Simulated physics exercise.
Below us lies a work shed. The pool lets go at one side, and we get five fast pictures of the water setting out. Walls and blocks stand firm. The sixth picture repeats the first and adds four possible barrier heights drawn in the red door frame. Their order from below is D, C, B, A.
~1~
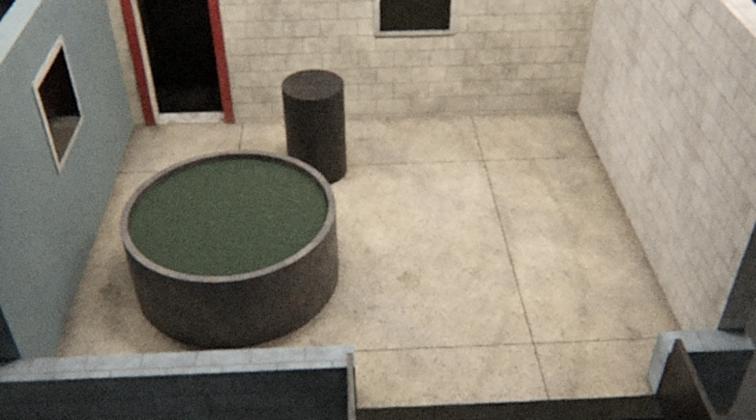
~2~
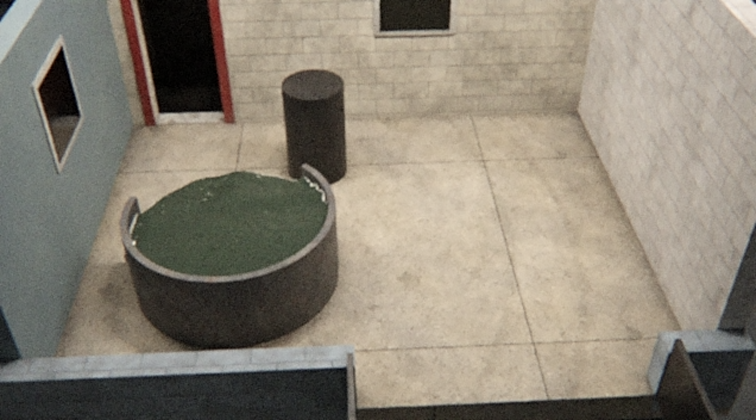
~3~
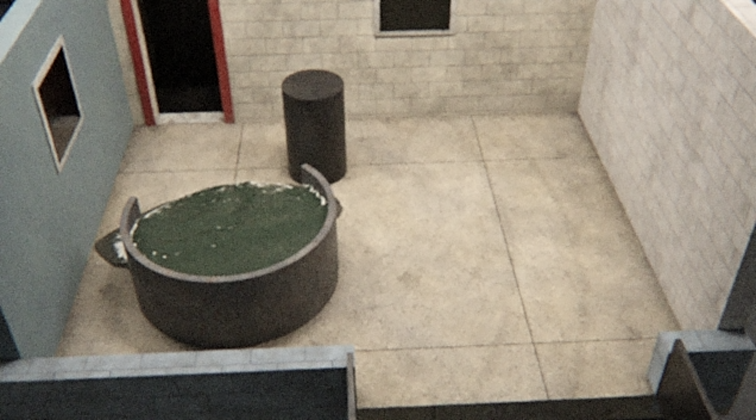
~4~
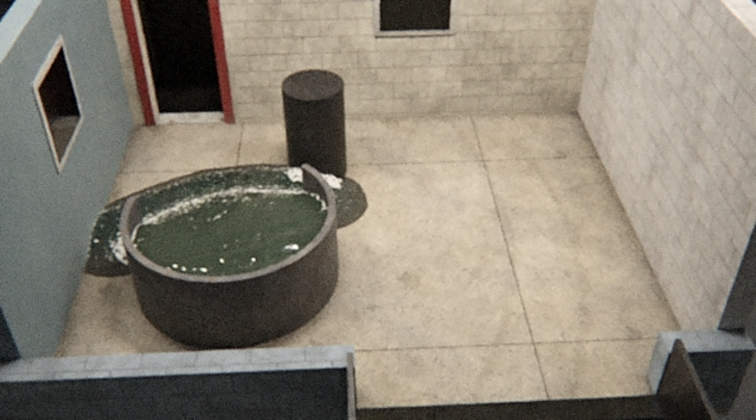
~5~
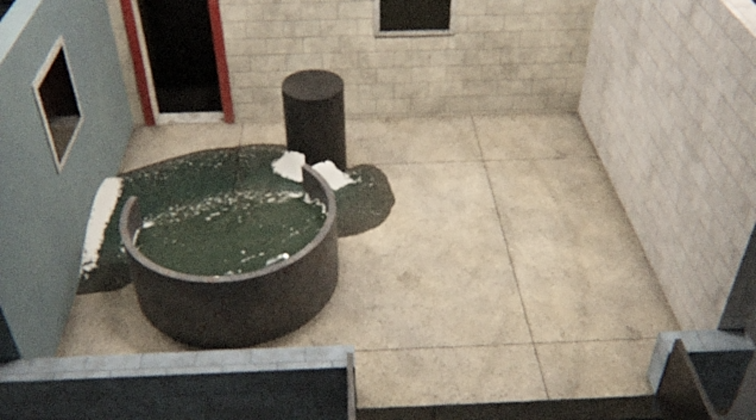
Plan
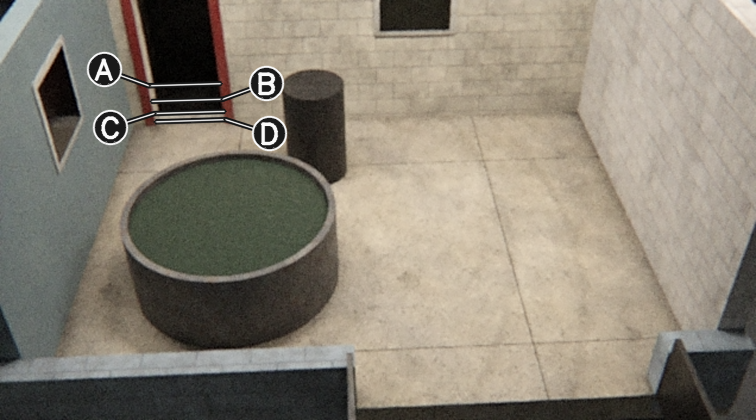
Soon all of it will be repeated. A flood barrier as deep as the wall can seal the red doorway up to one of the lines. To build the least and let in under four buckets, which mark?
The answer is mark A.
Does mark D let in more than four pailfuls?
Yes.
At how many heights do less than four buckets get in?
One of the four.
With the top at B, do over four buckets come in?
Yes, it does.
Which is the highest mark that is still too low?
B it is.
On the marked copy, A at (184, 84); B at (187, 100); C at (189, 112); D at (190, 120); from the bottom up D, C, B, A.
With A, a splash gets over, under a bucket.
With B, about 11 bucketfuls get in.
With C, dozens of bucketfuls pour in.
With D, dozens of bucketfuls pour in.
